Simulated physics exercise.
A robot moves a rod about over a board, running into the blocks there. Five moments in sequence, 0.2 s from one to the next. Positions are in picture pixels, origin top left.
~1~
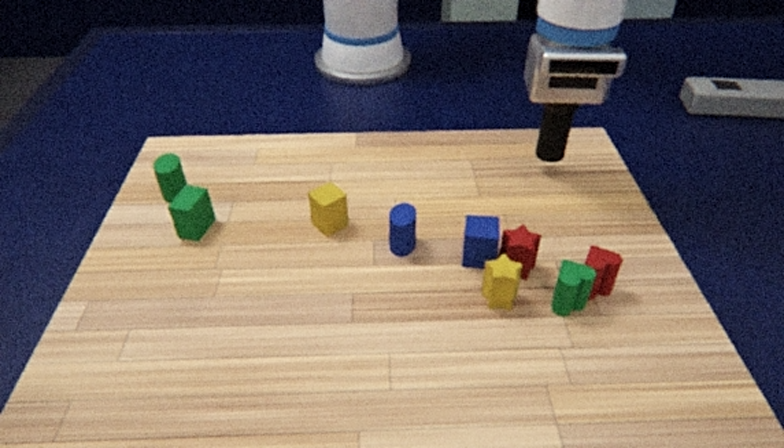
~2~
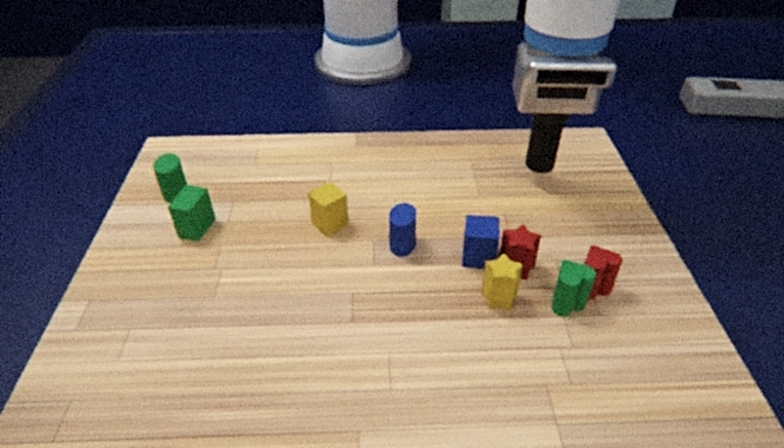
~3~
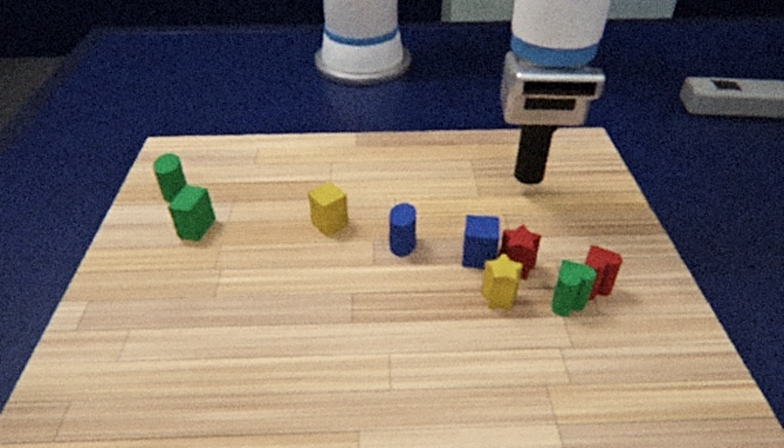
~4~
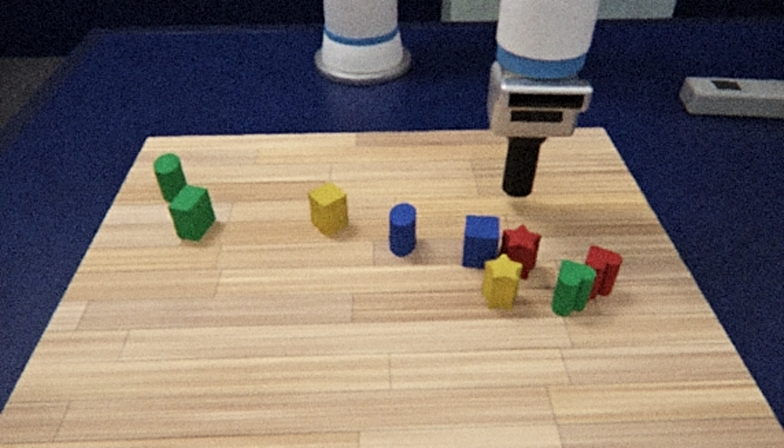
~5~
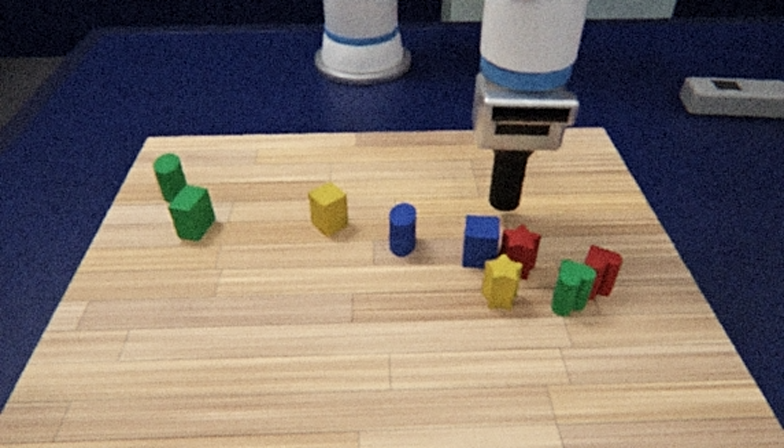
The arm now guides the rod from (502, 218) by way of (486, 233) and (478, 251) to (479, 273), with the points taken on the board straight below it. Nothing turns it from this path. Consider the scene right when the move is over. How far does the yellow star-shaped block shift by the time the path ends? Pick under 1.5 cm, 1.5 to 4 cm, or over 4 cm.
Offset: Below 1.5 cm.
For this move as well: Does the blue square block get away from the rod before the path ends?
No, that is not what happens.
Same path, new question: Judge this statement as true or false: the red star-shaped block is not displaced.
My answer: True.
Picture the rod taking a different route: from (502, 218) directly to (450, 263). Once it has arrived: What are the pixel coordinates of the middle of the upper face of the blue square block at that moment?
Somewhere near (471, 254).
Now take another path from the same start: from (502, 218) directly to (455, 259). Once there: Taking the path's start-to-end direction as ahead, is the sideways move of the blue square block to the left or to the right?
That's a shift to the left.
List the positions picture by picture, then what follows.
Lower end of the rod at (550, 155), tops of blocks, blue square block at (483, 226), yellow star-shaped block at (504, 267), red star-shaped block at (522, 236), in the first frame.
Rod at (540, 166), blocks as before, in the second frame.
Rod at (529, 177), blocks as before, in the third frame.
Rod at (517, 189), blocks as before, in the fourth frame.
Rod at (504, 202), blue square block at (483, 226), yellow star-shaped block at (504, 267), red star-shaped block at (522, 236), in the fifth frame.
The first path, step by step. Halfway along, rod at (483, 226); blue square block at (480, 232).
At the end, rod at (482, 257); blue square block at (471, 264), turned 20° clockwise; yellow star-shaped block at (505, 272), turned 35° anticlockwise; red star-shaped block not moved.
